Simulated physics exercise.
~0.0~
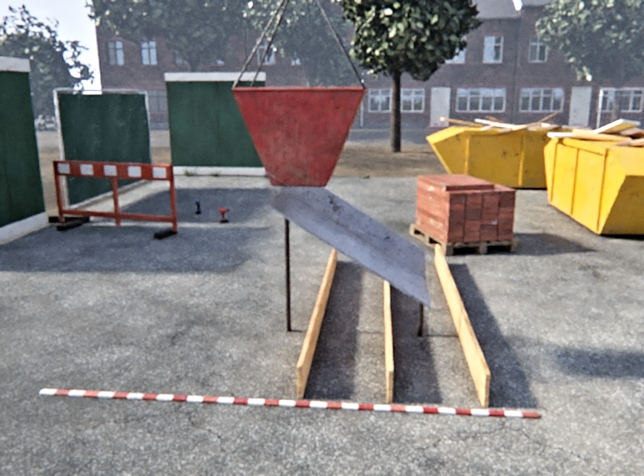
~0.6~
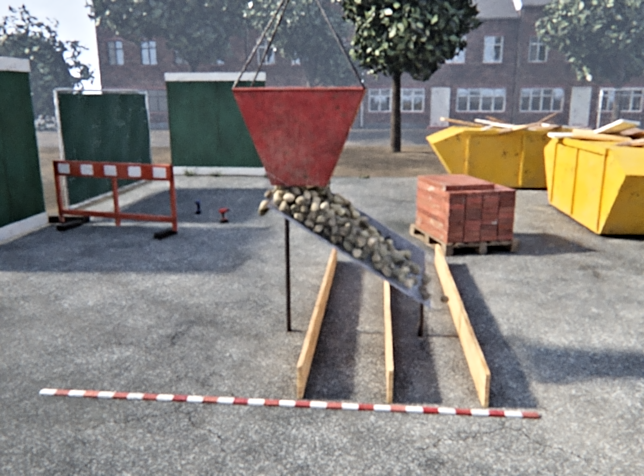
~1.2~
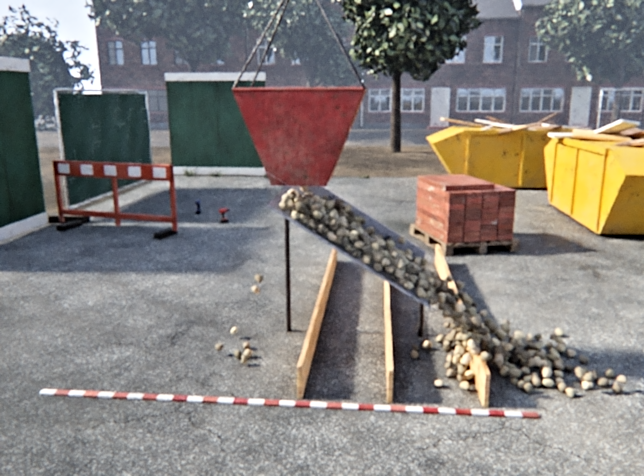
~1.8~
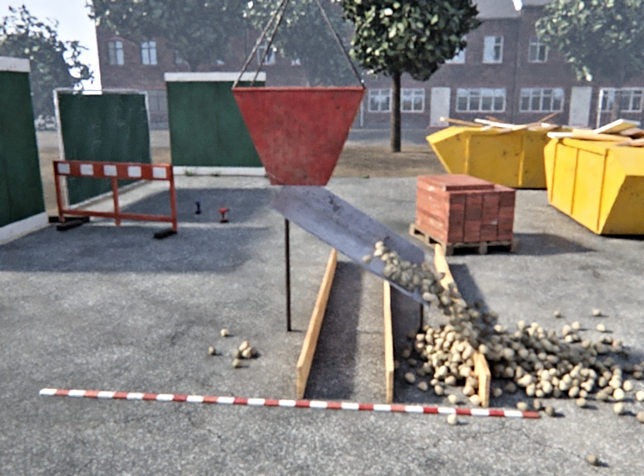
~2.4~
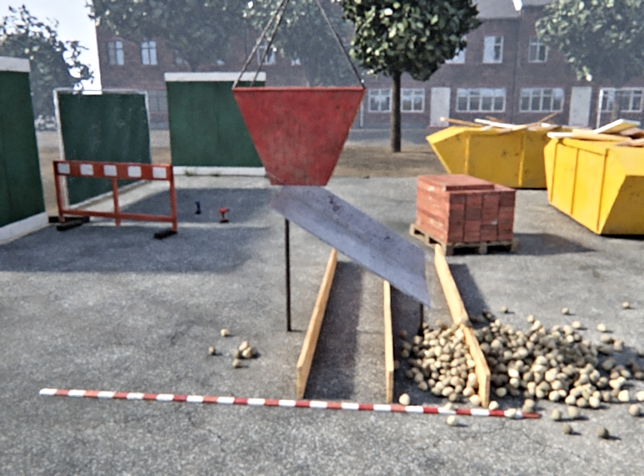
To begin with, a red skip hangs from cables above a sloping steel sheet, with wooden planks marking two bays on the grey ground and a red-and-white staff lying in front. Rounded, pale stones then pour from the bottom of the skip and cover the slope, sliding down to the right. A few drop off to the left of the planks, while the rest tumble off the lower end, over and around the right-hand plank. The skip empties and the steel clears. Finally, most stones lie spread to the right of the bays, with a smaller heap in the right bay.
